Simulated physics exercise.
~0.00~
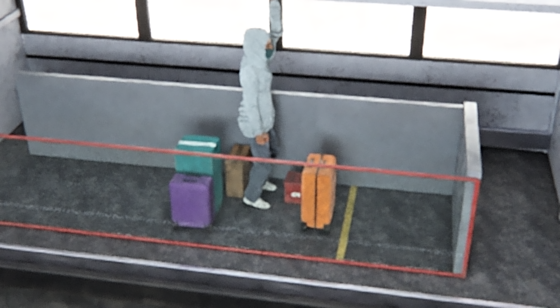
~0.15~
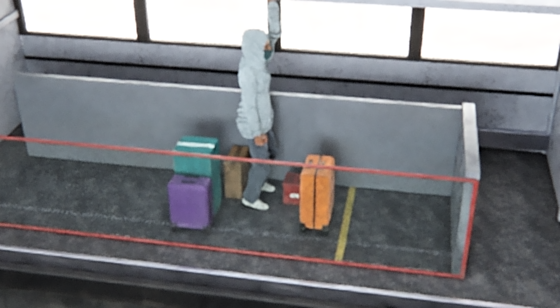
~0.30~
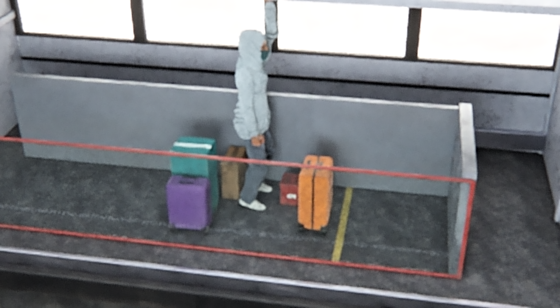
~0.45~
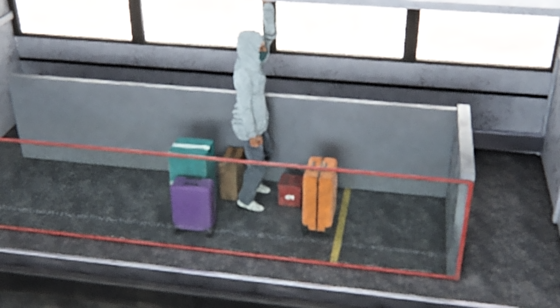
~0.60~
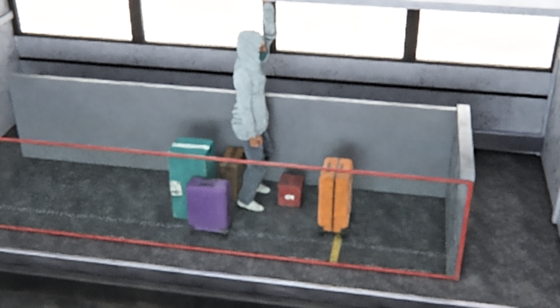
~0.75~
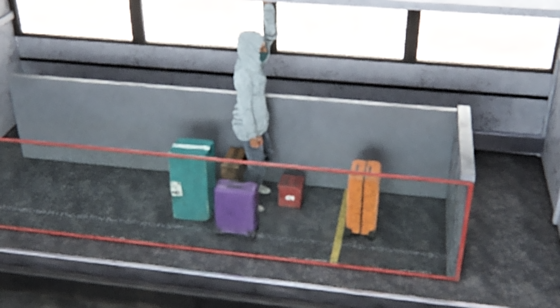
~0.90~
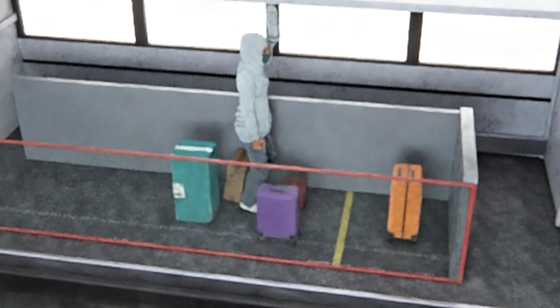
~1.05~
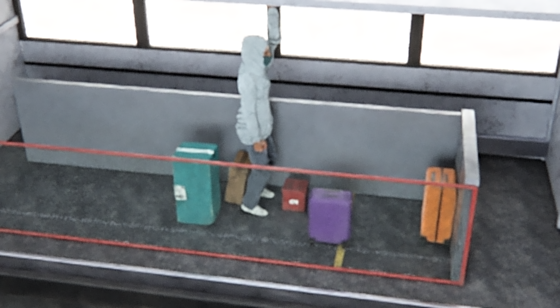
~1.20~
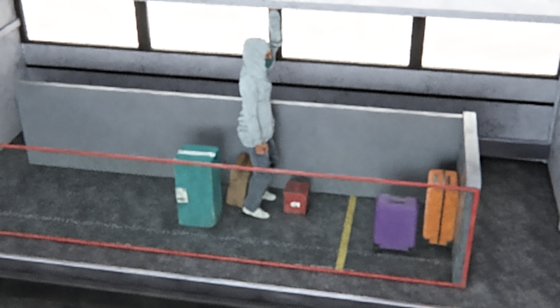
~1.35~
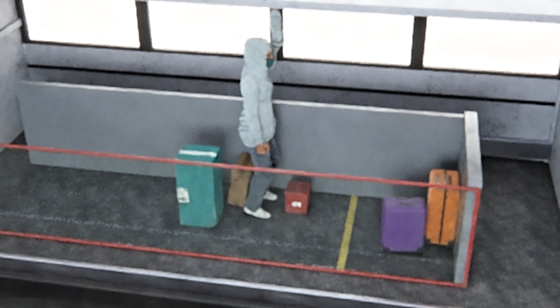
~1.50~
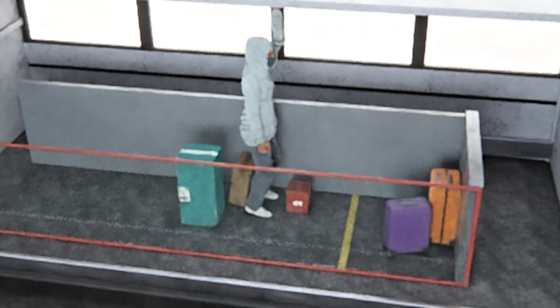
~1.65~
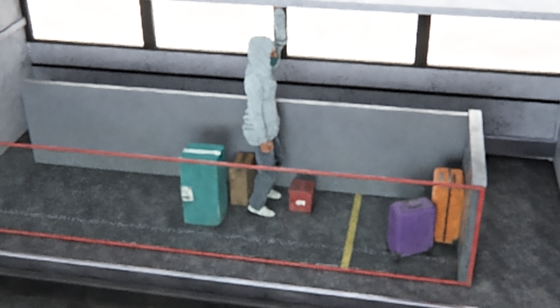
Bus luggage bay with orange and purple suitcases rolling right past a yellow line, stopping together near the end panel beyond a standing passenger.
